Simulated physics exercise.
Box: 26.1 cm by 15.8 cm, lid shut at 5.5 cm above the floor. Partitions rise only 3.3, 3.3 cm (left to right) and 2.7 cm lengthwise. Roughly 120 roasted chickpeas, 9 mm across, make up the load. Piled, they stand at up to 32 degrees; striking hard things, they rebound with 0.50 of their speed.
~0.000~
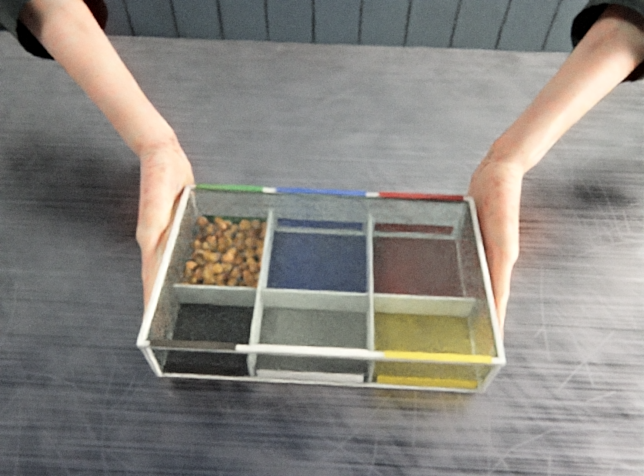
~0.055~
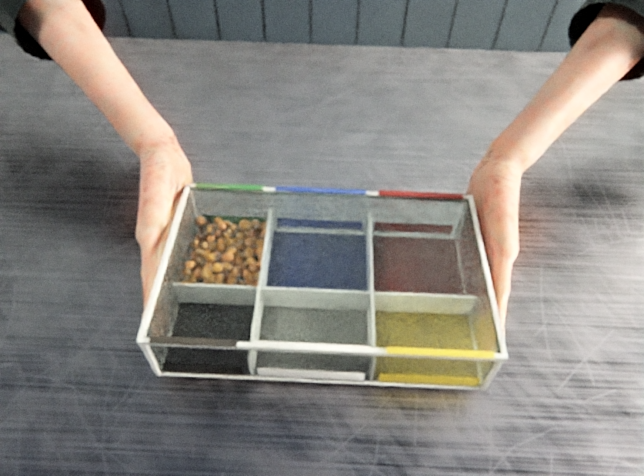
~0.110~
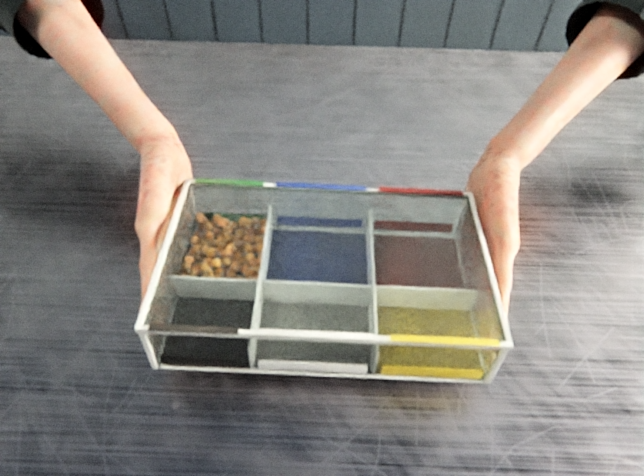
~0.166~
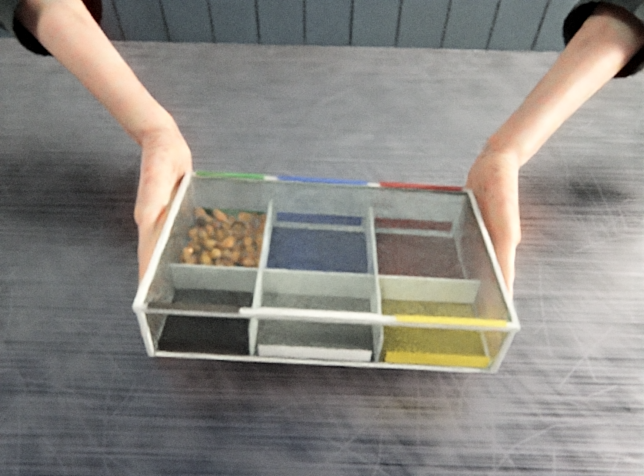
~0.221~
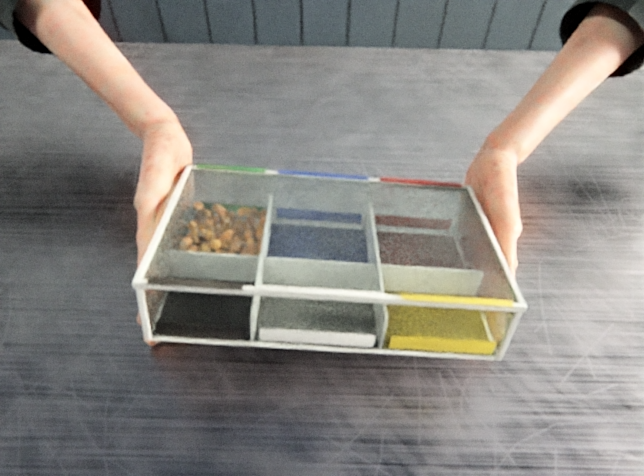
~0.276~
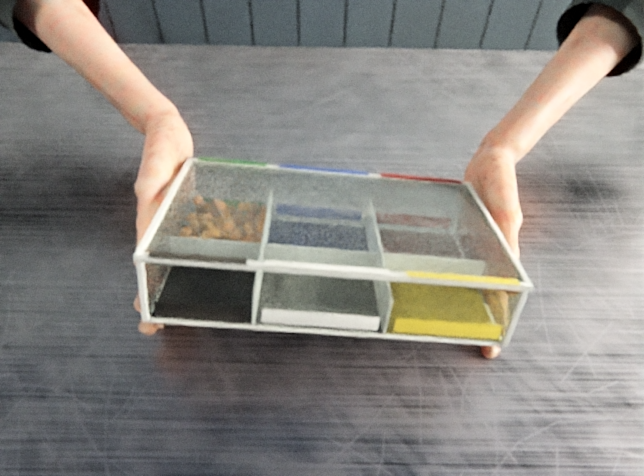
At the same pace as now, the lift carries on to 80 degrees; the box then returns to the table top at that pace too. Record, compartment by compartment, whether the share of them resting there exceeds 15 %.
Red: Does not exceed; blue: Does not exceed; green: Exceeds; yellow: Does not exceed; white: Does not exceed; black: Does not exceed.
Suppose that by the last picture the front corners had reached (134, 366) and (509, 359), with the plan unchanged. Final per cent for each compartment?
It comes out as red at 0 percent, blue at 0 percent, green at 70 percent, yellow at 0 percent, white at 0 percent and black at 30 percent.
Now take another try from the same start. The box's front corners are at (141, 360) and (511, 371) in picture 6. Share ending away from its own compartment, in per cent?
Then around 35 percent would end up out of place.
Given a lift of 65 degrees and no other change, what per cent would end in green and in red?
Green 100 %; red 0 %.
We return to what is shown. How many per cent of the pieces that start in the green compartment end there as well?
Around 100 %.
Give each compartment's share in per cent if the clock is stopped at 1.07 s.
Red = 0, blue = 0, green = 100, yellow = 0, white = 0, black = 0 (per cent).
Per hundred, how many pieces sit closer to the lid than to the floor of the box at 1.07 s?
Close to 20 in a hundred.
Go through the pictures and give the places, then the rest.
Box tilt 0 degrees, front corners at (144, 342) and (498, 360); green 100 %, in the first frame.
Box tilt 1 degrees, front corners at (144, 339) and (501, 355), in the second frame.
Box tilt 4 degrees, front corners at (142, 327) and (506, 343), lowest corner right back, in the third frame.
Box tilt 9 degrees, front corners at (141, 305) and (512, 325), lowest corner right back, in the fourth frame.
Box tilt 14 degrees, front corners at (141, 282) and (519, 306), lowest corner right back, in the fifth frame.
Box tilt 19 degrees, front corners at (142, 256) and (525, 285), lowest corner right back; green 100 %. Its pace works out near 90 degrees a second, in the sixth frame.
After 1.07 s, tilt 79 degrees; green 100 %.
After 1.60 s, tilt 34 degrees; blue 5 %, green 95 %.
After 2.19 s, tilt 0 degrees; blue 5 %, green 95 %.
By 2.5 s all is still; red 0 %, blue 5 %, green 95 %, yellow 0 %, white 0 %, black 0 %.
